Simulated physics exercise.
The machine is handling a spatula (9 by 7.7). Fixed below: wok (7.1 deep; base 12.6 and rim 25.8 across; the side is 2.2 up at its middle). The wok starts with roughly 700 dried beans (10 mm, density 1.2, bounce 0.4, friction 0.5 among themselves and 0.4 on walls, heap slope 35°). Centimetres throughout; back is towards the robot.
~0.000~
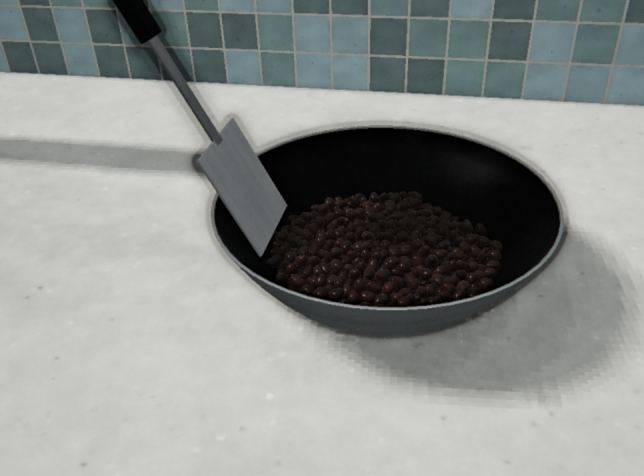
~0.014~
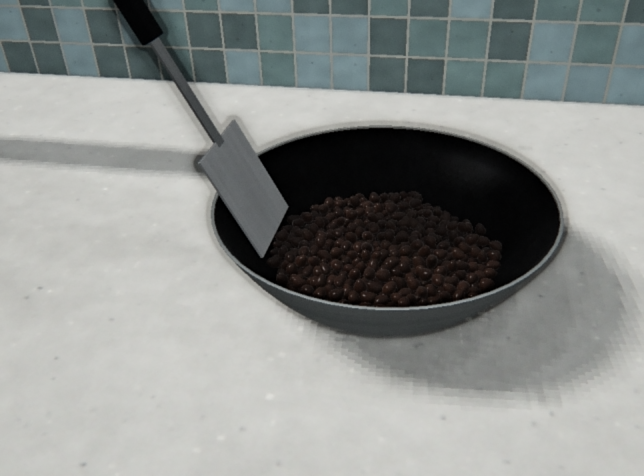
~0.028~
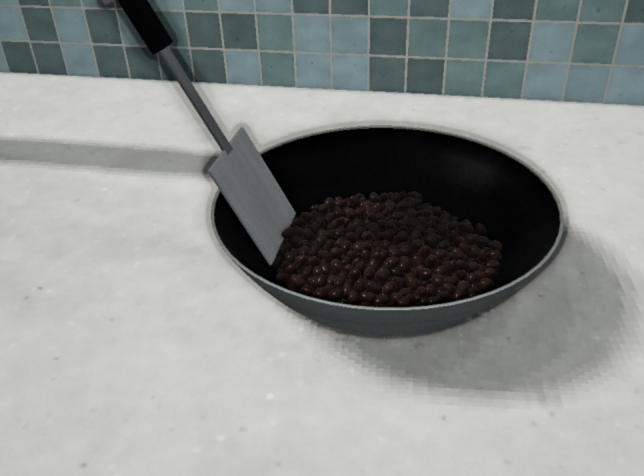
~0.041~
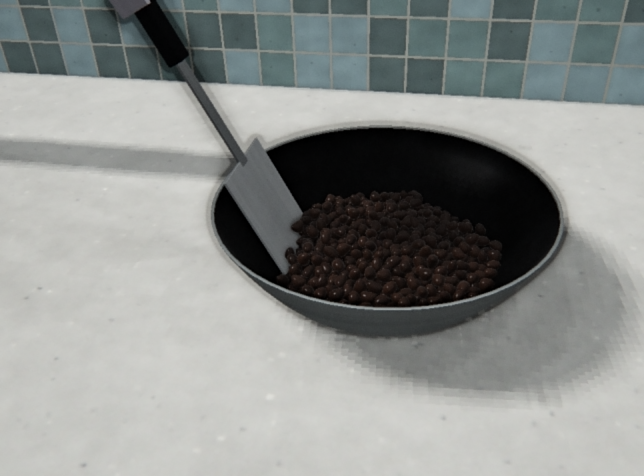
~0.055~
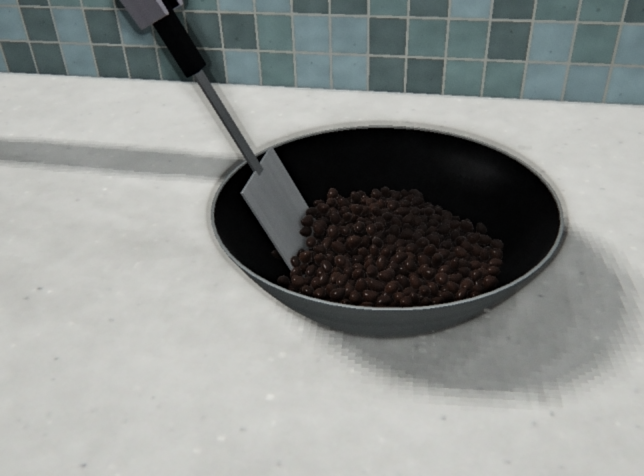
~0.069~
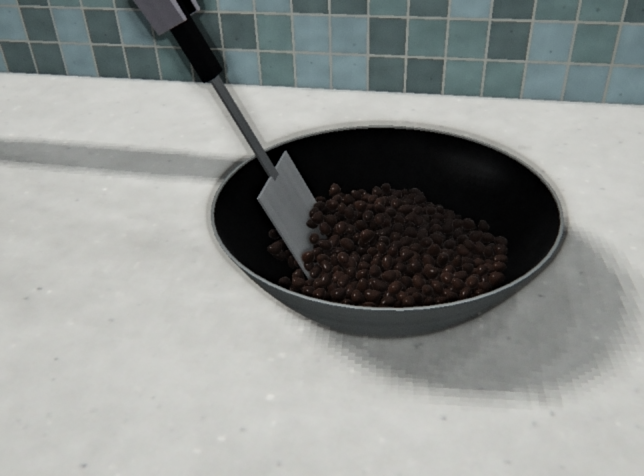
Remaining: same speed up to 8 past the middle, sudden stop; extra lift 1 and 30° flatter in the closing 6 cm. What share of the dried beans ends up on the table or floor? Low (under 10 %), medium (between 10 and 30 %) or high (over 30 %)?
Share on the table or floor: Medium (between 10 and 30 %).
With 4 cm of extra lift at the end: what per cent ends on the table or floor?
Some 20 per cent.
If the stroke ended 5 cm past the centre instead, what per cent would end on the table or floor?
It would be near 0 per cent.
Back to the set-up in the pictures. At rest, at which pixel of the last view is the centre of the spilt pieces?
At about (612, 306).
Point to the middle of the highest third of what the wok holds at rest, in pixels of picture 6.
At about (499, 231).
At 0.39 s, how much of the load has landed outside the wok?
Roughly 10 per cent.
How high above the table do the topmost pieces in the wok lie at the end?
Roughly 8.0 cm.
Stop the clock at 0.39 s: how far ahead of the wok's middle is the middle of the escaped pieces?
Roughly 16 cm.
After 0.12 s, sloping 63°, highest piece 12 above the table; 702 in the wok, 2 on the blade or in flight.
After 0.17 s, sloping 53°, highest piece 19 above the table; 702 in the wok, 2 on the blade or in flight.
After 0.39 s, sloping 33°, highest piece 25 above the table; 597 in the wok, 60 on the table or floor, 47 on the blade or in flight.
After 1.44 s, sloping 33°, highest piece 8 above the table; 597 in the wok, 107 on the table or floor.
At rest, 597 in the wok, 107 on the table or floor. That is 15 % on the table or floor.
